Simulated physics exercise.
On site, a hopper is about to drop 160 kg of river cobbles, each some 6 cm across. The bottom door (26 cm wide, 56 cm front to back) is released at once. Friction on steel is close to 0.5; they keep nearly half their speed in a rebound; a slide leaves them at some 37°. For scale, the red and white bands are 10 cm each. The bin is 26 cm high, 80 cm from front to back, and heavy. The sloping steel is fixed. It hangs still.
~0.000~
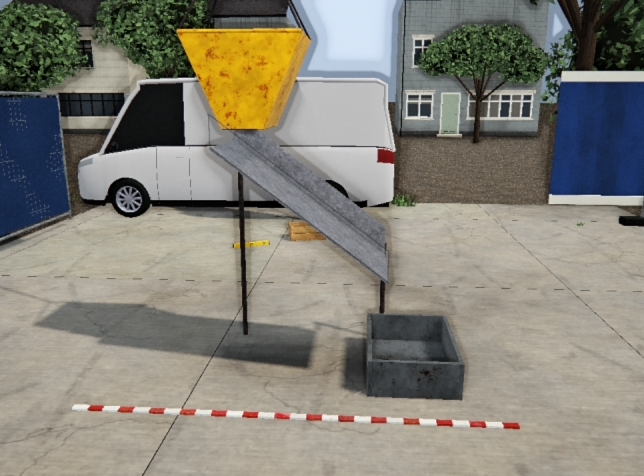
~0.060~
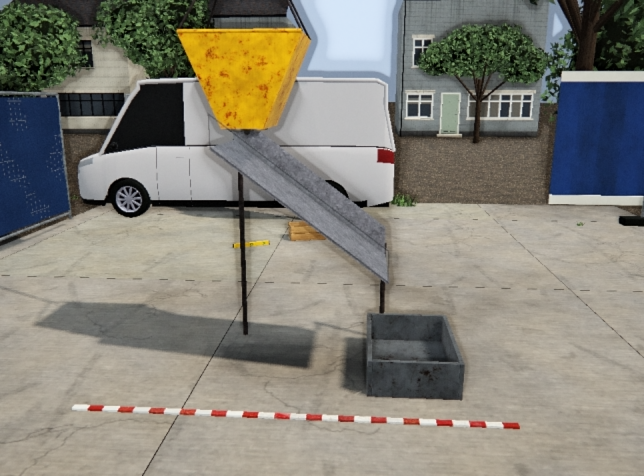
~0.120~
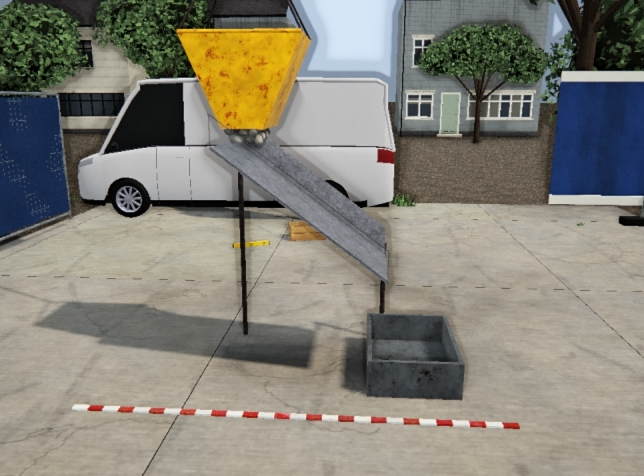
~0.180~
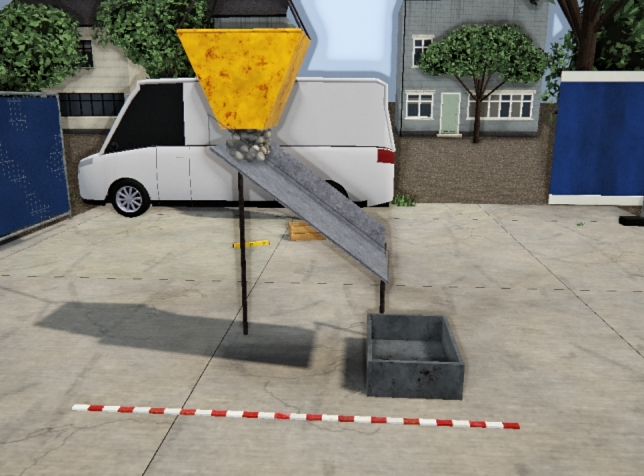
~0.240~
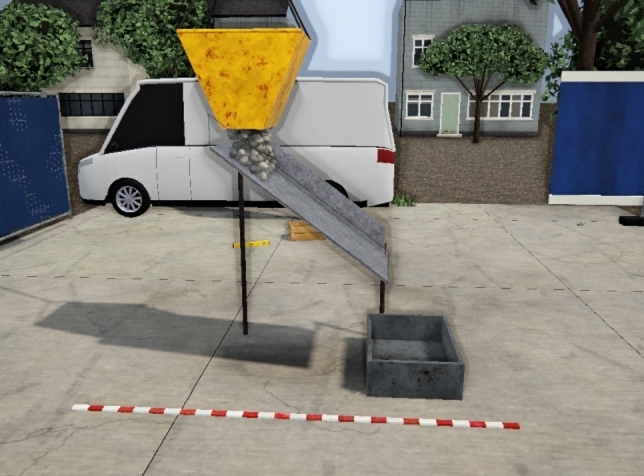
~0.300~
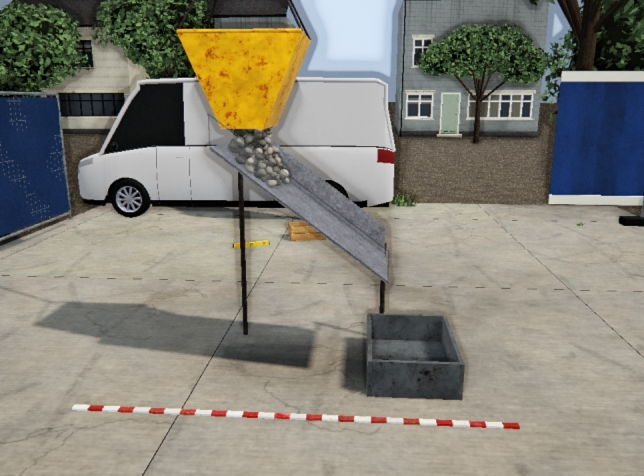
In a paved yard, grey cobbles emerge from a yellow hopper and slide down a chute rightward.
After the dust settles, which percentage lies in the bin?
Some 46 per cent of it.
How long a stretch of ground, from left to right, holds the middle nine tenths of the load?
Roughly 180 cm.
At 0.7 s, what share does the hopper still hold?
Roughly 35 per cent is still inside.
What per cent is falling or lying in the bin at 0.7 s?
About 0 per cent by then.
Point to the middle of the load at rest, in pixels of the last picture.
Around (476, 362).
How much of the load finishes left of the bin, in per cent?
About 0 per cent.
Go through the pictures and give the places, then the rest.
In the first frame, the outlet is at (242, 121); nothing has dropped yet.
In the second frame, the outlet is at (242, 121); nothing has dropped yet.
In the third frame, outlet at (242, 121), the stream shows down to (249, 139); 92 % still inside.
In the fourth frame, outlet at (242, 121), the stream shows down to (252, 156); 86 % still inside.
In the fifth frame, outlet at (242, 121), the stream shows down to (266, 172); 82 % still inside.
In the sixth frame, outlet at (242, 121), the stream shows down to (281, 179); 77 % still inside.
After 0.7 s, 36 % in the hopper, 62 % on the steel, 1 % falling or lying left of the bin, 2 % falling or lying in the bin; the stones farthest right are at (410, 280).
After 1.1 s, 2 % in the hopper, 69 % on the steel, 1 % falling or lying left of the bin, 21 % falling or lying in the bin, 7 % falling or lying beside or right of the bin; the stones farthest right are at (546, 361).
After 1.7 s, 0 % in the hopper, 21 % on the steel, 44 % falling or lying in the bin, 35 % falling or lying beside or right of the bin.
After 2.6 s, 0 % in the hopper, 46 % falling or lying in the bin, 54 % falling or lying beside or right of the bin.
After 4.5 s, 0 % in the hopper, 46 % in the bin, 54 % beside or right of the bin.
